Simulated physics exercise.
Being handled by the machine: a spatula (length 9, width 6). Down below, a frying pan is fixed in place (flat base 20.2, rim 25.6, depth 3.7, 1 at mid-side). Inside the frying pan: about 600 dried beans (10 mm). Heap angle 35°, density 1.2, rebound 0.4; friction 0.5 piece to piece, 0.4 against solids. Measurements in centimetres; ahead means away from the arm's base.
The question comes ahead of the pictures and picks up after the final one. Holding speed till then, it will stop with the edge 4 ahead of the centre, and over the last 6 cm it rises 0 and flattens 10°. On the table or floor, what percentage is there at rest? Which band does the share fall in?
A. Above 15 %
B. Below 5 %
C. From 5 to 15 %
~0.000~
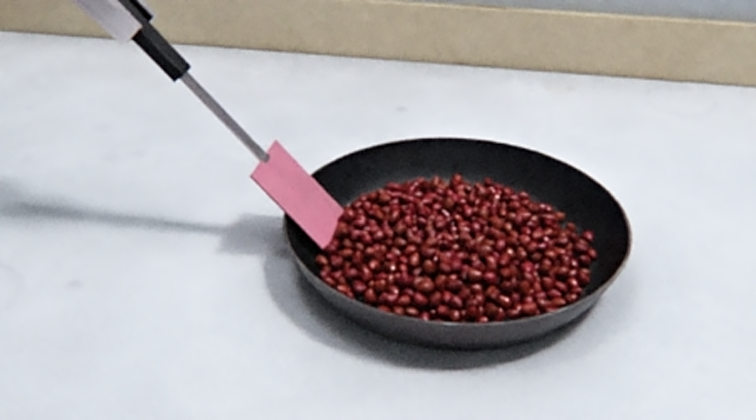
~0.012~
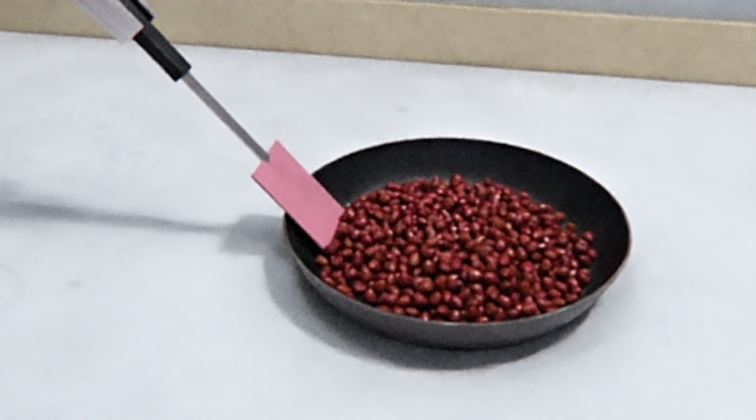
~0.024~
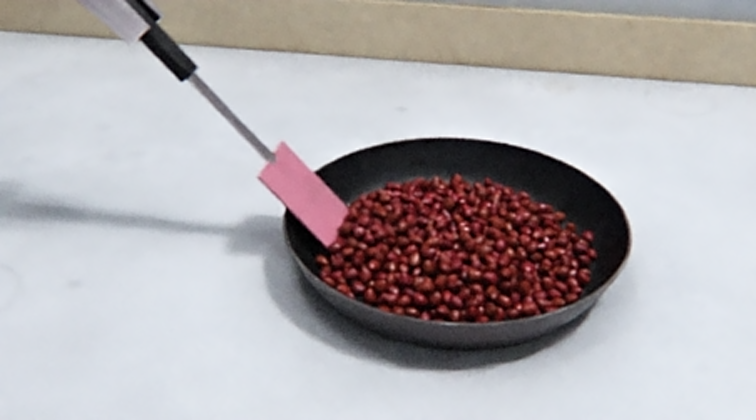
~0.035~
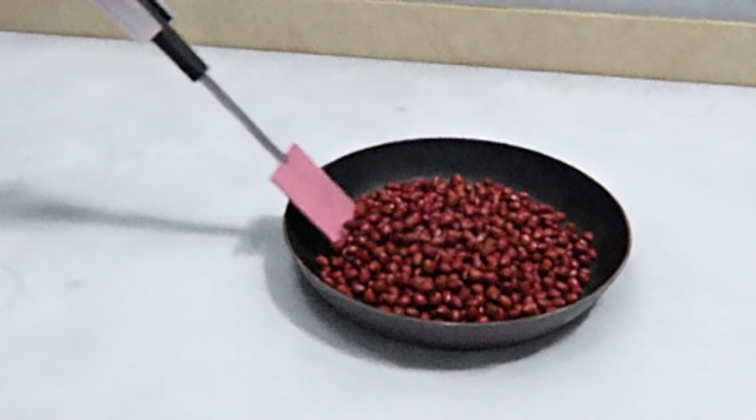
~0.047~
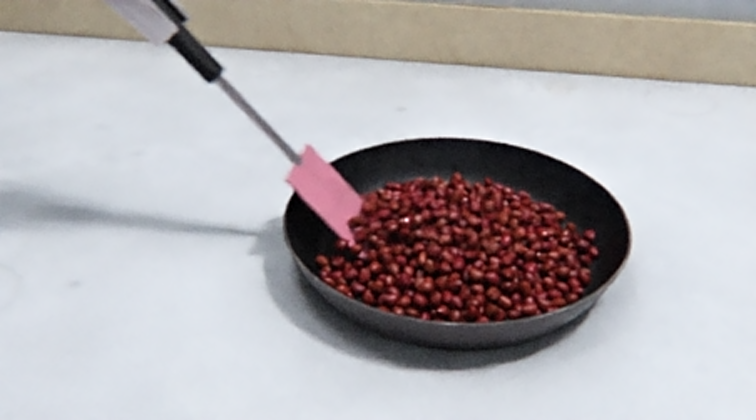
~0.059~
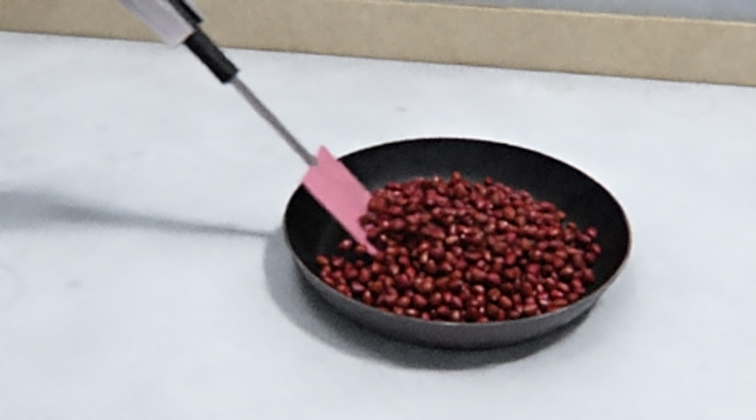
Option B: Below 5 %.
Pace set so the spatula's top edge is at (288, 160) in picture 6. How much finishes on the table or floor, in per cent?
Estimate: Close to 0 %.
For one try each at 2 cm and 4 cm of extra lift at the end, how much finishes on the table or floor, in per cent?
I'd put it near 0 in a hundred, then near 5 in a hundred.
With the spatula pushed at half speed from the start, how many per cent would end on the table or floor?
I'd say close to 0 per cent.
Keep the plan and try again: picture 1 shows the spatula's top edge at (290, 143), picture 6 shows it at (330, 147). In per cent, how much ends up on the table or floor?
It works out to about 0 %, more or less.
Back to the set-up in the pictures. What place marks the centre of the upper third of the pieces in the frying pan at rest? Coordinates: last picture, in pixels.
Centre: Roughly (549, 242).
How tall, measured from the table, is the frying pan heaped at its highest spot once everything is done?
Top of the heap: Roughly 4.0 cm above the table top.
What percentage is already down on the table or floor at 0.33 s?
I'd say close to 0 in a hundred.
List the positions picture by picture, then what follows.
In the first frame, spatula top edge at (263, 157), sloping 48°; upper third of the load around (452, 236), from x 320 to 590, top at y 180; 595 in the frying pan.
In the second frame, spatula top edge at (264, 157), sloping 48°; upper third of the load around (452, 236), from x 320 to 590, top at y 180.
In the third frame, spatula top edge at (270, 158), sloping 48°; upper third of the load around (447, 236), from x 320 to 590, top at y 180.
In the fourth frame, spatula top edge at (282, 159), sloping 48°; upper third of the load around (443, 236), from x 320 to 590, top at y 180.
In the fifth frame, spatula top edge at (297, 160), sloping 48°; upper third of the load around (446, 234), from x 320 to 595, top at y 180.
In the sixth frame, spatula top edge at (311, 162), sloping 48°; upper third of the load around (454, 232), from x 320 to 595, top at y 180; 595 in the frying pan.
By 0.09 s, sloping 48°, highest piece 4 above the table; 595 in the frying pan.
By 0.12 s, sloping 44°, highest piece 5 above the table; 595 in the frying pan.
By 0.33 s, sloping 38°, highest piece 4 above the table; 595 in the frying pan.
By 1.38 s, sloping 38°, highest piece 4 above the table; 595 in the frying pan.
Final count, 595 in the frying pan. That is 0 % on the table or floor.
